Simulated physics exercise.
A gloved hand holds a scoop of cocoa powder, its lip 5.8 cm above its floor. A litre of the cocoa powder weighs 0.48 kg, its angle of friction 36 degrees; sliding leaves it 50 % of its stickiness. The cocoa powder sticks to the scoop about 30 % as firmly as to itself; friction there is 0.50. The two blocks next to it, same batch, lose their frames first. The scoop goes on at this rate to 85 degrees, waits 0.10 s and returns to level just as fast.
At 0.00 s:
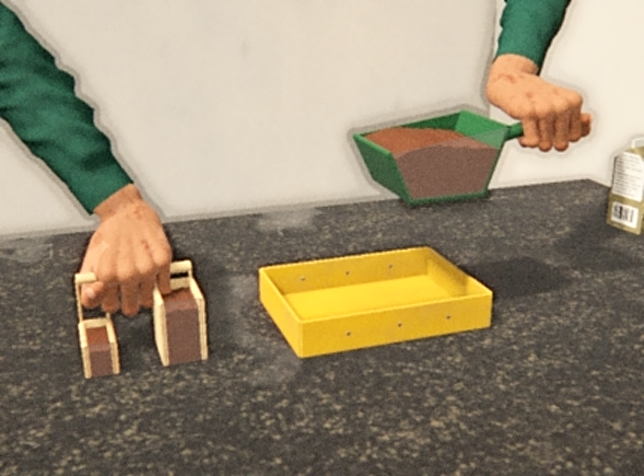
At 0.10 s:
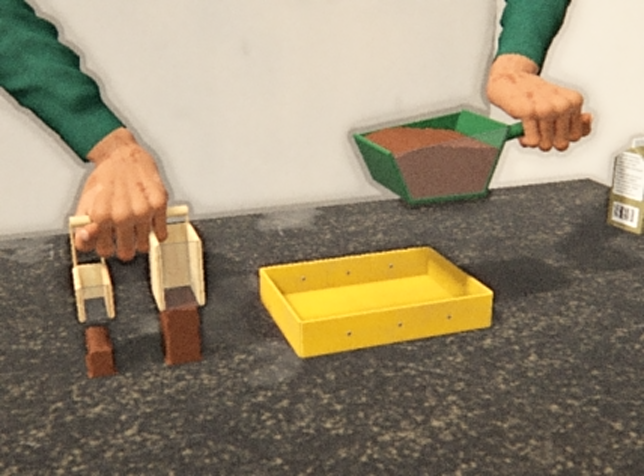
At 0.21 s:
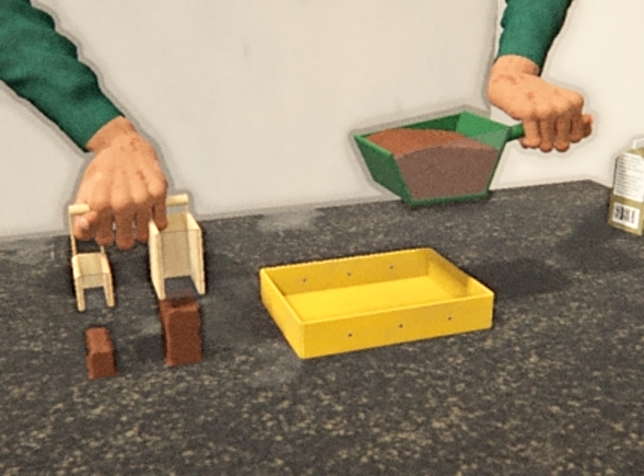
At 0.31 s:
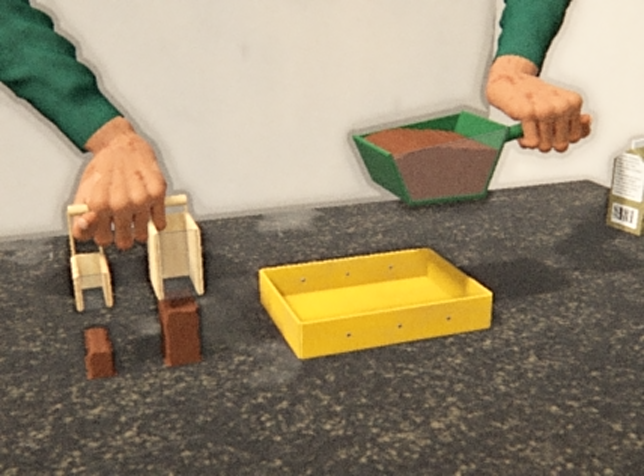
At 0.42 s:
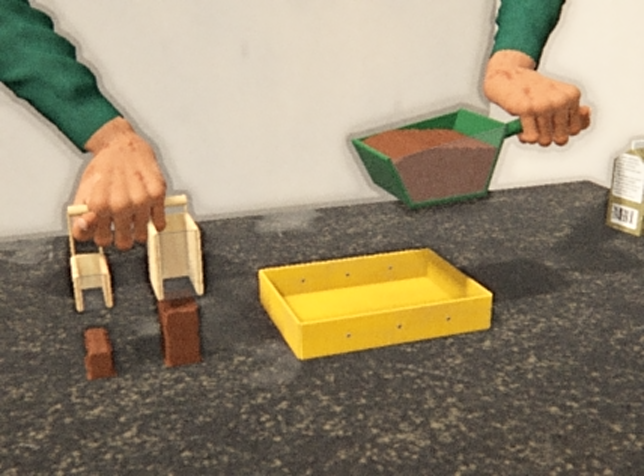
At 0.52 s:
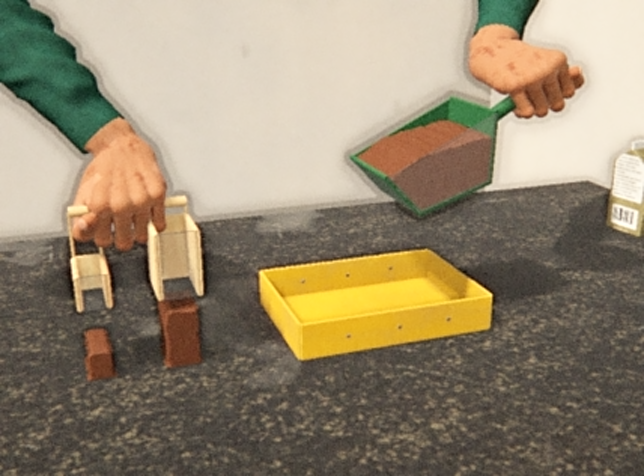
We see a hand lift two wooden molds off a short and a taller brown block, which stay standing beside a yellow tray, then another hand raises the handle of a green scoop of brown powder, tilting it leftward.
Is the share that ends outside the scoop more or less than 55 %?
Expect more than 55 %.
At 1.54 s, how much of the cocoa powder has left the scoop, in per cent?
Near 60 %.
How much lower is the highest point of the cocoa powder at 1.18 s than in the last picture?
Roughly 3.5 cm.
After 0.83 s, the scoop is at 74 degrees and 0 % has left it.
After 1.18 s, the scoop is at 78 degrees and 51 % has left it.
After 1.54 s, the scoop is at 13 degrees and 61 % has left it.
After 1.89 s, the scoop is at 0 degrees and 61 % has left it.
After 1.99 s, the scoop is at 0 degrees and 61 % has left it.
